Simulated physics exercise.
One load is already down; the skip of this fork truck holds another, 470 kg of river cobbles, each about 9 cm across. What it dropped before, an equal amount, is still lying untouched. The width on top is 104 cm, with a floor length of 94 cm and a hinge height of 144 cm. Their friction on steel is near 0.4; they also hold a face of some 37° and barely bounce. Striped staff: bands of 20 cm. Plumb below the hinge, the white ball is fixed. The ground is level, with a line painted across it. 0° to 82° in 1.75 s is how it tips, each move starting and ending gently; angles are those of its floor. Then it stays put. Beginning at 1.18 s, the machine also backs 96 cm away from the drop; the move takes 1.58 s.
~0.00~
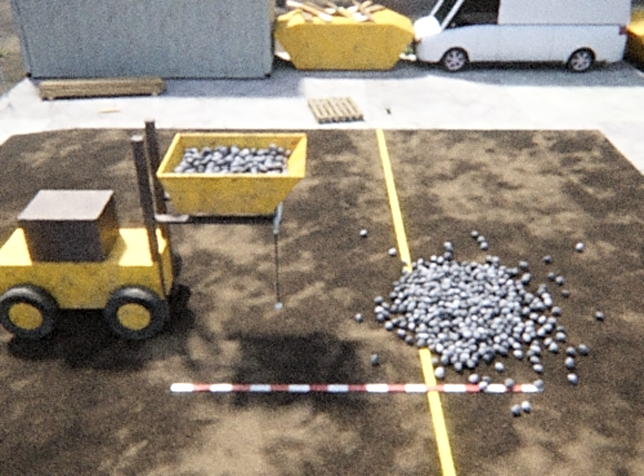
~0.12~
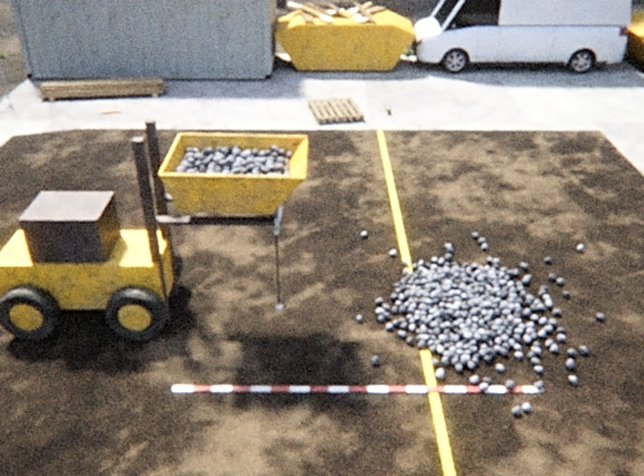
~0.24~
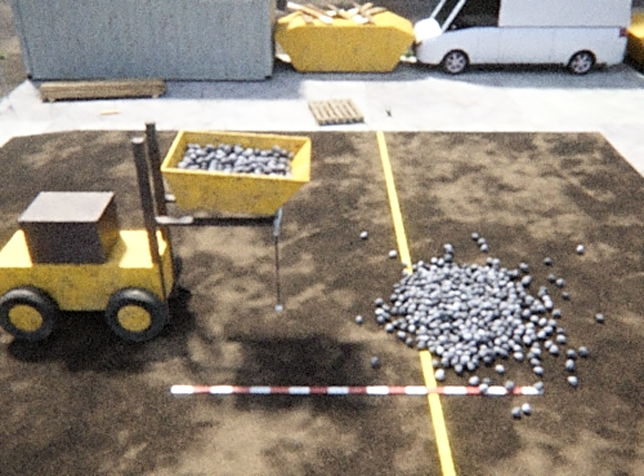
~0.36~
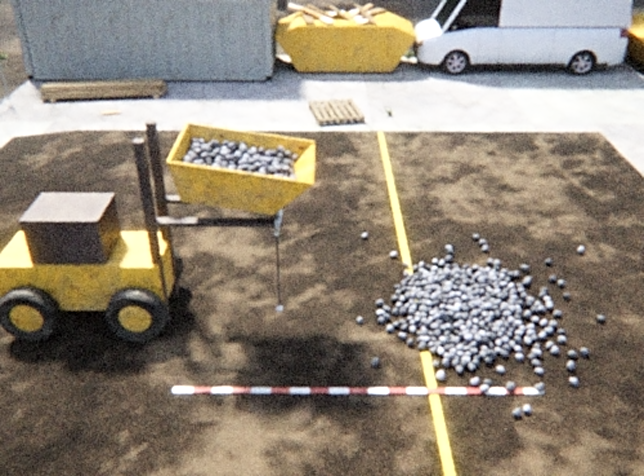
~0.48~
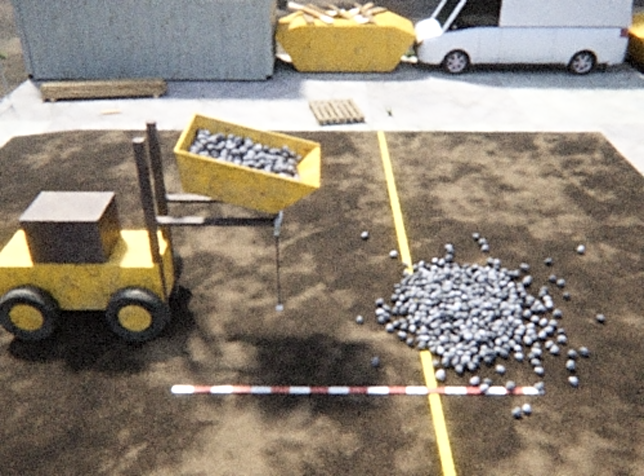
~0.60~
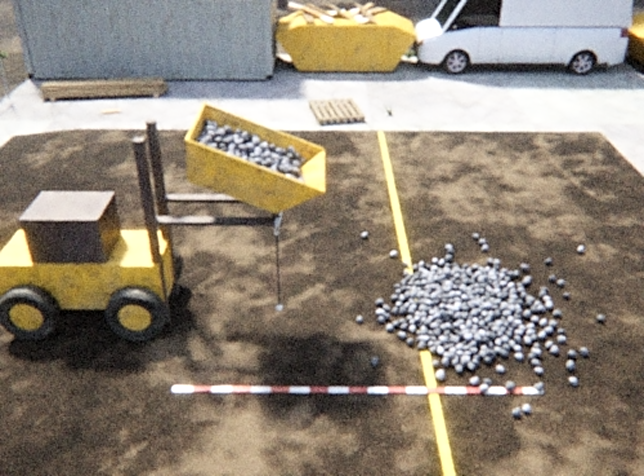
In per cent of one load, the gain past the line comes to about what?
About 7 out of 100.
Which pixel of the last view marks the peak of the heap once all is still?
Near (405, 299).
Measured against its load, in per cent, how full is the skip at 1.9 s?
It still holds about 20 per cent.
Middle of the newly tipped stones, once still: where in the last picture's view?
Roughly pixel (370, 309) in the last view.
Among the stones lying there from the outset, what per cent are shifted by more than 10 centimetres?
Close to 0 in a hundred of them.
After 1.3 s the floor is at 69°; in per cent of one load, 100 in the skip, 8 short of the line, 91 past the line; the foremost stones are at (604, 302).
After 1.9 s the floor is at 82°; in per cent of one load, 21 in the skip, 87 short of the line, 91 past the line; the foremost stones are at (604, 302).
After 3.2 s the floor is at 82°; in per cent of one load, 0 in the skip, 102 short of the line, 97 past the line; the foremost stones are at (604, 302).
After 5.8 s the floor is at 82°; in per cent of one load, 0 in the skip, 102 short of the line, 97 past the line; the foremost stones are at (604, 302). Net gain past the line, 7.
